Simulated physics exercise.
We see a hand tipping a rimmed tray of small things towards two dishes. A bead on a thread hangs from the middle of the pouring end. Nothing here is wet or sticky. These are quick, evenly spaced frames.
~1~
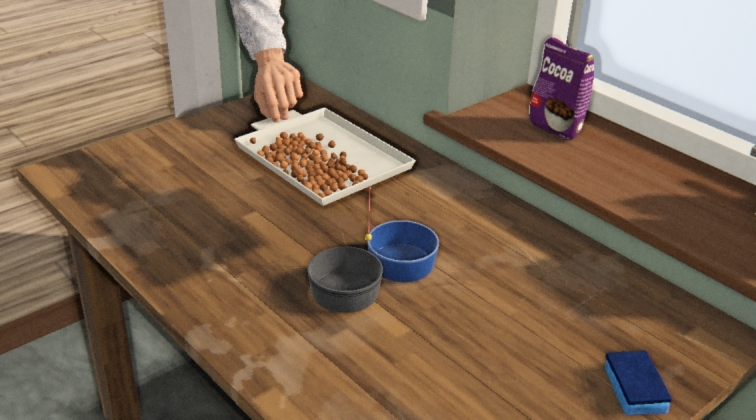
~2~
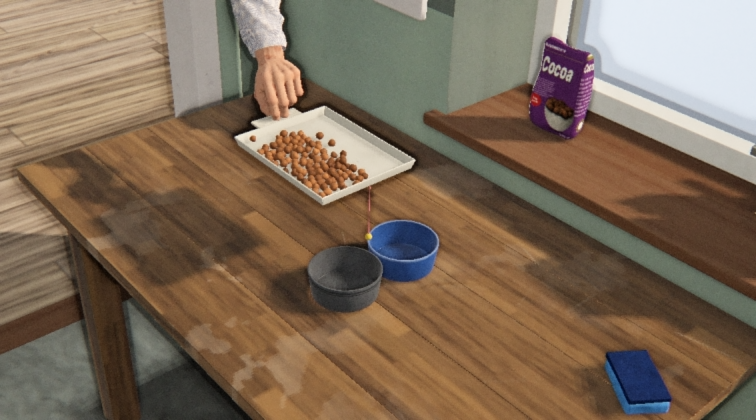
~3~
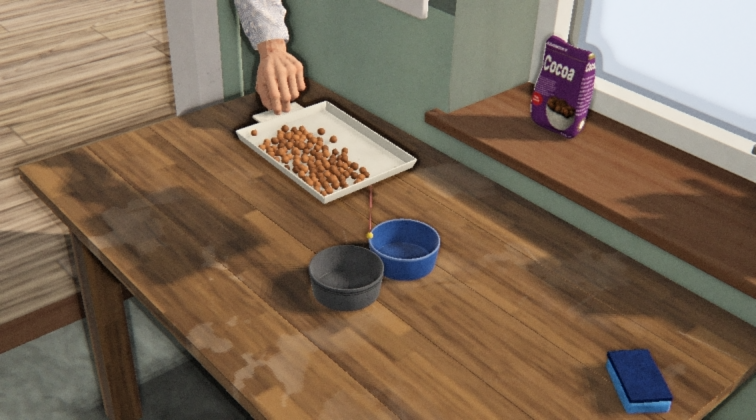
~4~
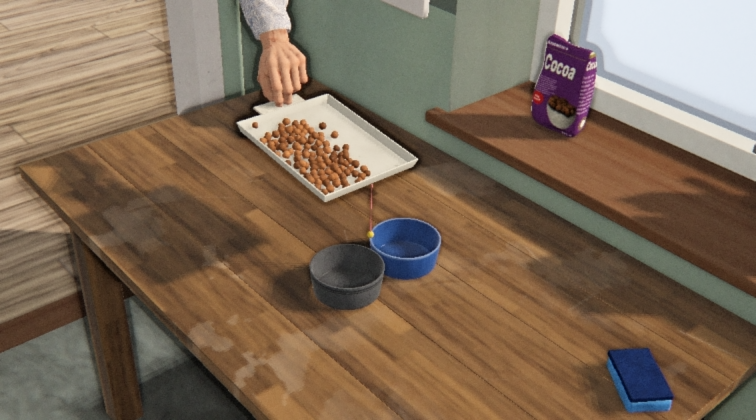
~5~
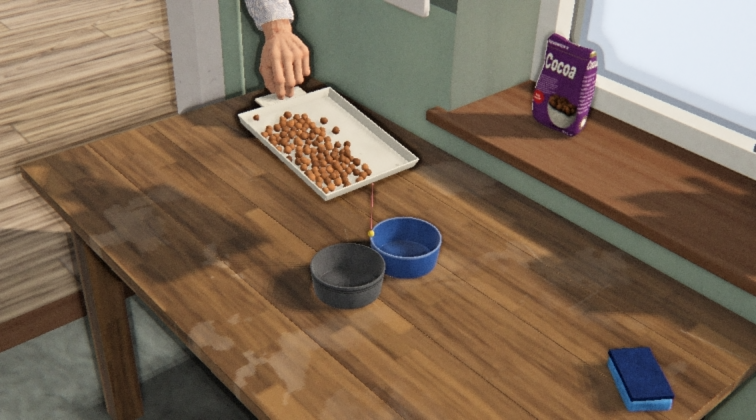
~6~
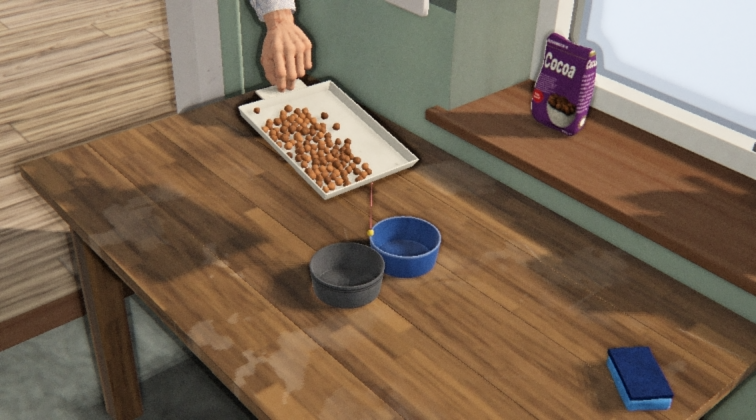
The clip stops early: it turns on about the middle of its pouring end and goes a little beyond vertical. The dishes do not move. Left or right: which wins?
The right one ends fuller.
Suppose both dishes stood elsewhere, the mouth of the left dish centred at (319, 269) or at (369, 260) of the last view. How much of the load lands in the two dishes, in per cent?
Roughly 40 per cent, and 90 per cent.
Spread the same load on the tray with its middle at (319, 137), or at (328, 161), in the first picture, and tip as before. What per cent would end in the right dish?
In turn 70 and 60 in a hundred.
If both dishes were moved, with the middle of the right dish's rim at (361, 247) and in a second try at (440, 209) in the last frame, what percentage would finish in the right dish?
The first gives 20 %, the second 0 %.
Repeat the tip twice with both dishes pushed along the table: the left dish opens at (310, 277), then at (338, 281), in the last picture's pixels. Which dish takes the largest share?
The first try: The right-hand dish. The second: The right-hand dish.
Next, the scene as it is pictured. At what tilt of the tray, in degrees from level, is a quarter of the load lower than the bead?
Roughly 95°.
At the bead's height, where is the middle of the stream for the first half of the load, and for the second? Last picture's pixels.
At about (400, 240), then at (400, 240).
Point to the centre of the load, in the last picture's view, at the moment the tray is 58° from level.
Close to (365, 155).
Shortly afterwards, tray tipped steeply; all but a few on the tray; only a few in the left dish; only a few in the right dish; only a few in the air.
Next, tray tipped right over; near a quarter on the tray; near a quarter in the left dish; near a quarter in the right dish; a little outside both; near a quarter in the air.
Some moments later, tray tipped past a quarter turn; near a quarter in the left dish; near half in the right dish; near a quarter outside both.
In the end, tray tipped past a quarter turn; near a quarter in the left dish; near half in the right dish; near a quarter outside both.
